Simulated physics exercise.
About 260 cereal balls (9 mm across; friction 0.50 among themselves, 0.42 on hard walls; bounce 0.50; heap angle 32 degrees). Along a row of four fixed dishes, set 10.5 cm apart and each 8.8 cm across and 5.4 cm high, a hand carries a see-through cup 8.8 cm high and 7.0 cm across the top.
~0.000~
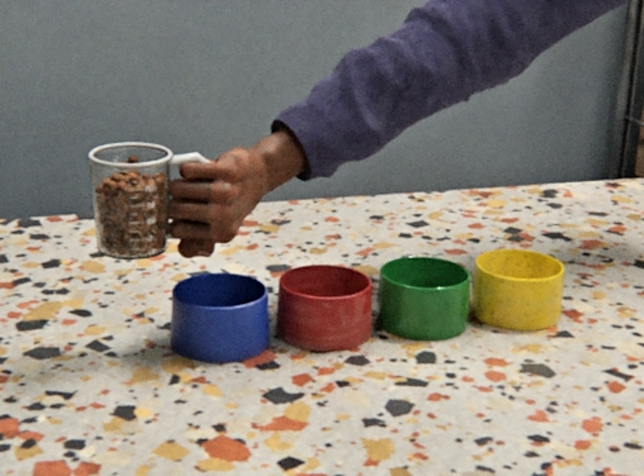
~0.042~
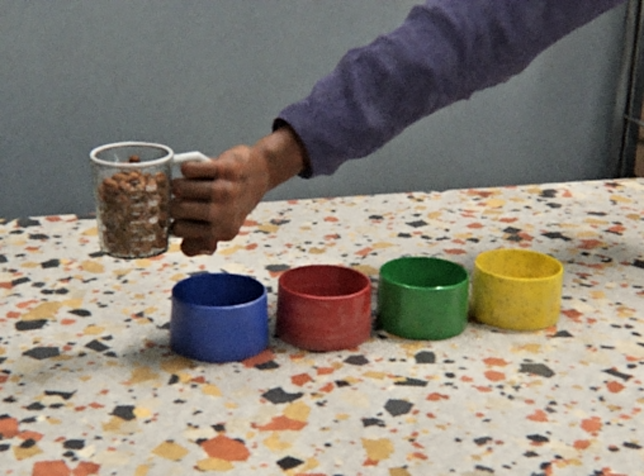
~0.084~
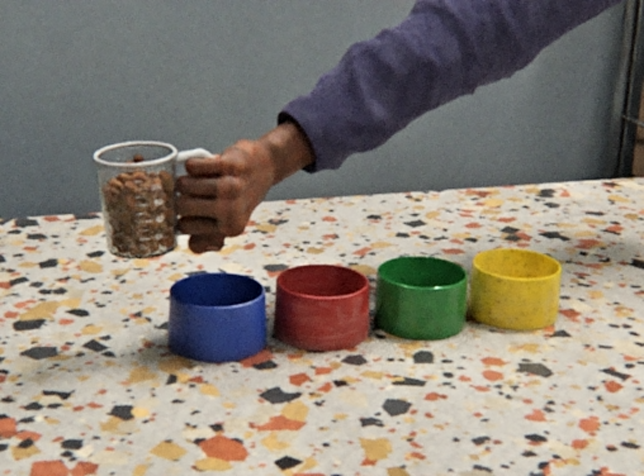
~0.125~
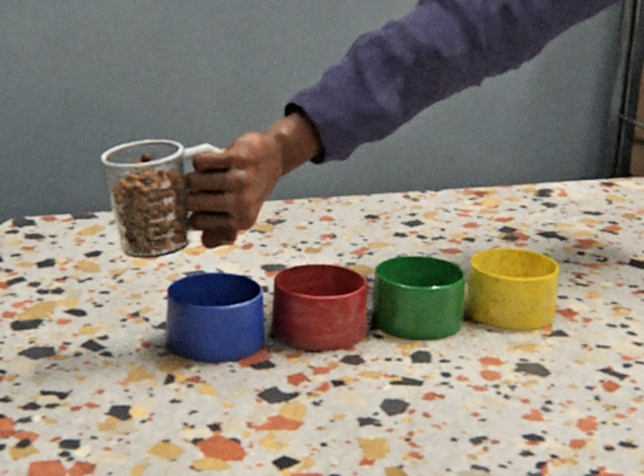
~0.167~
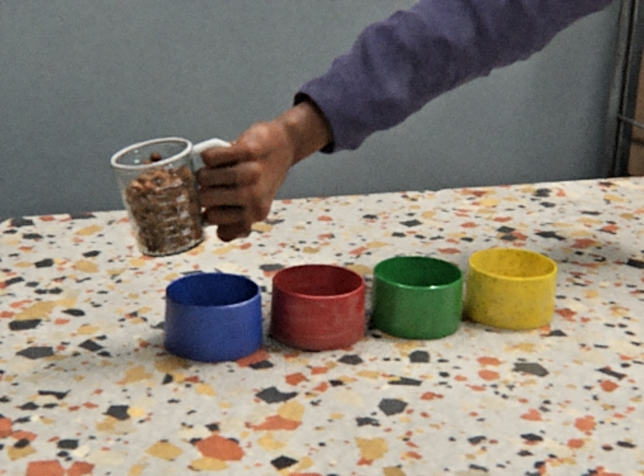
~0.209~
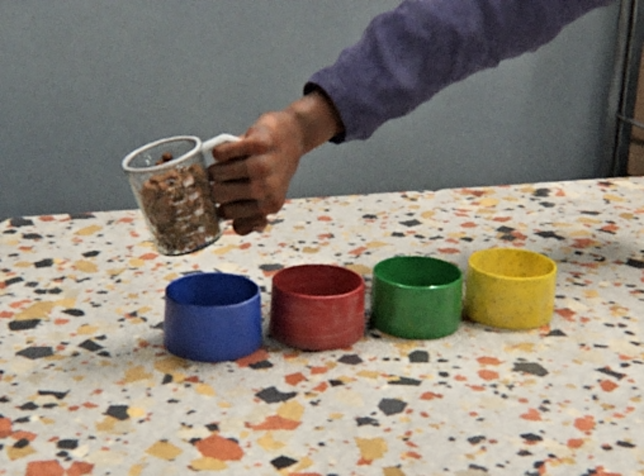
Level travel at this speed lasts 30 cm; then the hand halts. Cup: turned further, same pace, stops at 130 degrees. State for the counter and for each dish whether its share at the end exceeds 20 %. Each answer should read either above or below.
Red dish - below, blue dish - below, green dish - above, yellow dish - below, counter - above.
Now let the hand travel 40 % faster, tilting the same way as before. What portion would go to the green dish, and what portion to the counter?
Green 40, counter 50.
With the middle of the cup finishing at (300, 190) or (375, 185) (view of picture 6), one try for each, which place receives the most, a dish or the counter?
The biggest share goes to blue first, then to red.
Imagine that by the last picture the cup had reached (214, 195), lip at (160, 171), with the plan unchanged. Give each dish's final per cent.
Final shares - red 10 %, blue 0 %, green 50 %, yellow 0 %.
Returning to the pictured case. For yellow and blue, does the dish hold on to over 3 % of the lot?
Note - yellow negative, blue negative.
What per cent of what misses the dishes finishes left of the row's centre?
60 percent.
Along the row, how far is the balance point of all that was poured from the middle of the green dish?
The load's average lands around 4 cm in the minus-x direction.
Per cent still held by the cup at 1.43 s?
Around 0 in a hundred.
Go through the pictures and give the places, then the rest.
In the first picture, cup at (132, 202), tilt 0 degrees, lip at (91, 157), moved 0.0 cm; middle of the pieces at (131, 211); blue dish at (220, 291); red dish at (325, 281); green dish at (425, 273); yellow dish at (520, 265).
In the second picture, cup at (134, 201), tilt 1 degrees, lip at (92, 157), moved 0.2 cm; middle of the pieces at (133, 210).
In the third picture, cup at (139, 201), tilt 3 degrees, lip at (96, 158), moved 0.9 cm; middle of the pieces at (139, 210).
In the fourth picture, cup at (149, 200), tilt 7 degrees, lip at (103, 161), moved 2.1 cm; middle of the pieces at (150, 209).
In the fifth picture, cup at (162, 199), tilt 12 degrees, lip at (113, 164), moved 3.4 cm; middle of the pieces at (163, 207).
In the sixth picture, cup at (176, 198), tilt 17 degrees, lip at (125, 167), moved 4.7 cm; middle of the pieces at (178, 206); blue dish at (213, 290); red dish at (318, 281); green dish at (418, 272); yellow dish at (512, 263). Its pace works out near 110 degrees a second; the hand travels 32 cm a second.
After 0.69 s, tilt 71 degrees; cup holds 100 %.
Then, at 1.01 s, tilt 107 degrees; cup holds 95 %, red 5 %.
After 1.43 s, tilt 130 degrees; cup holds 0 %, red 10 %, green 50 %.
By 2.2 s all is still; red 10 %, blue 0 %, green 50 %, yellow 0 %, counter 40 %.
